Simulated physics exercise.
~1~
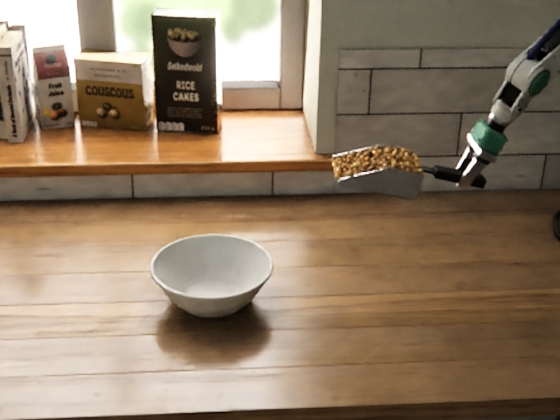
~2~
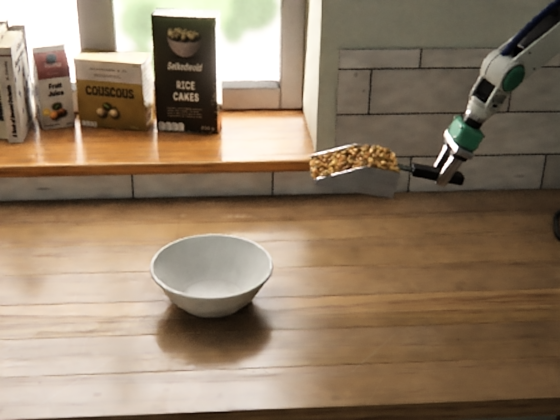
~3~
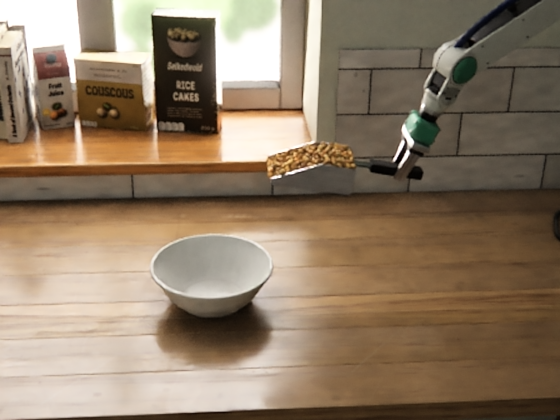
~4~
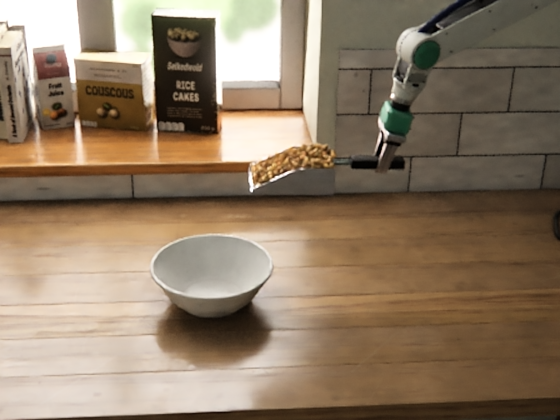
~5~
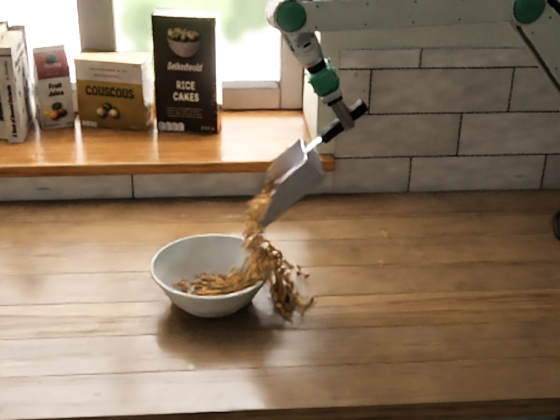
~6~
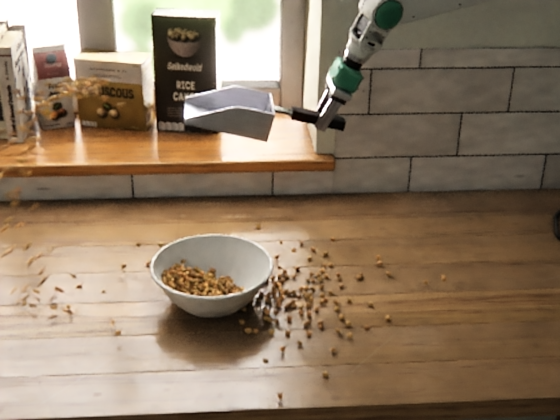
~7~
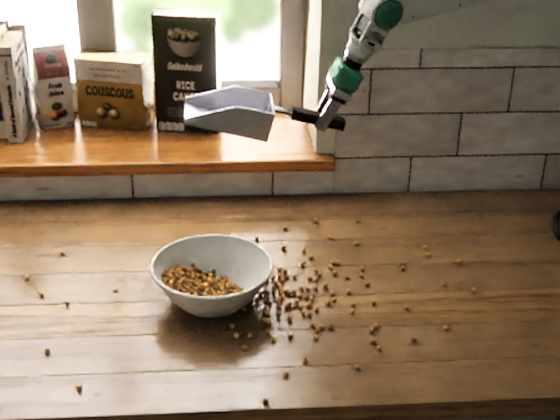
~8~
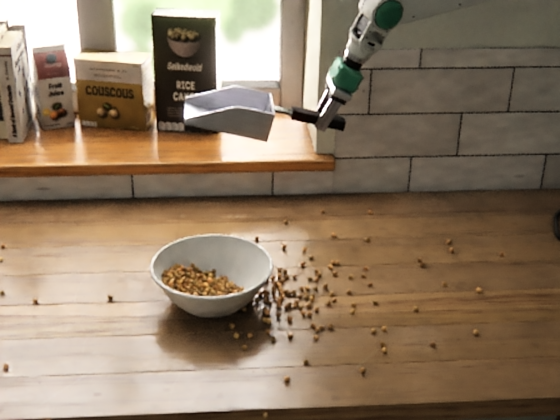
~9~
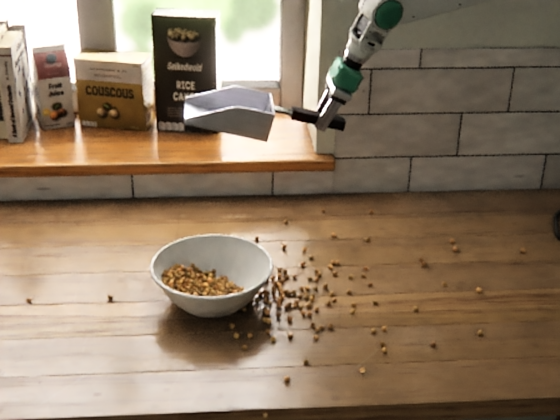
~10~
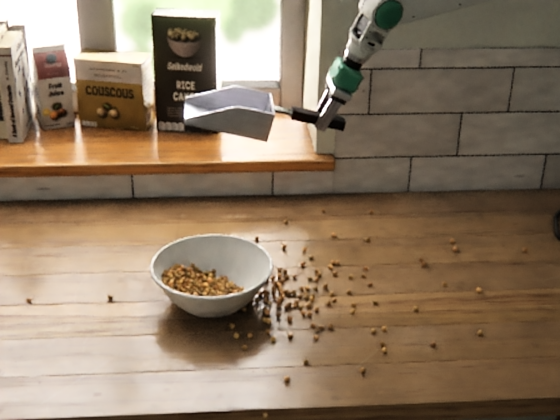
On a wooden kitchen counter, a robot arm tips a scoop of chickpeas over a white bowl, filling it partly and scattering many around.
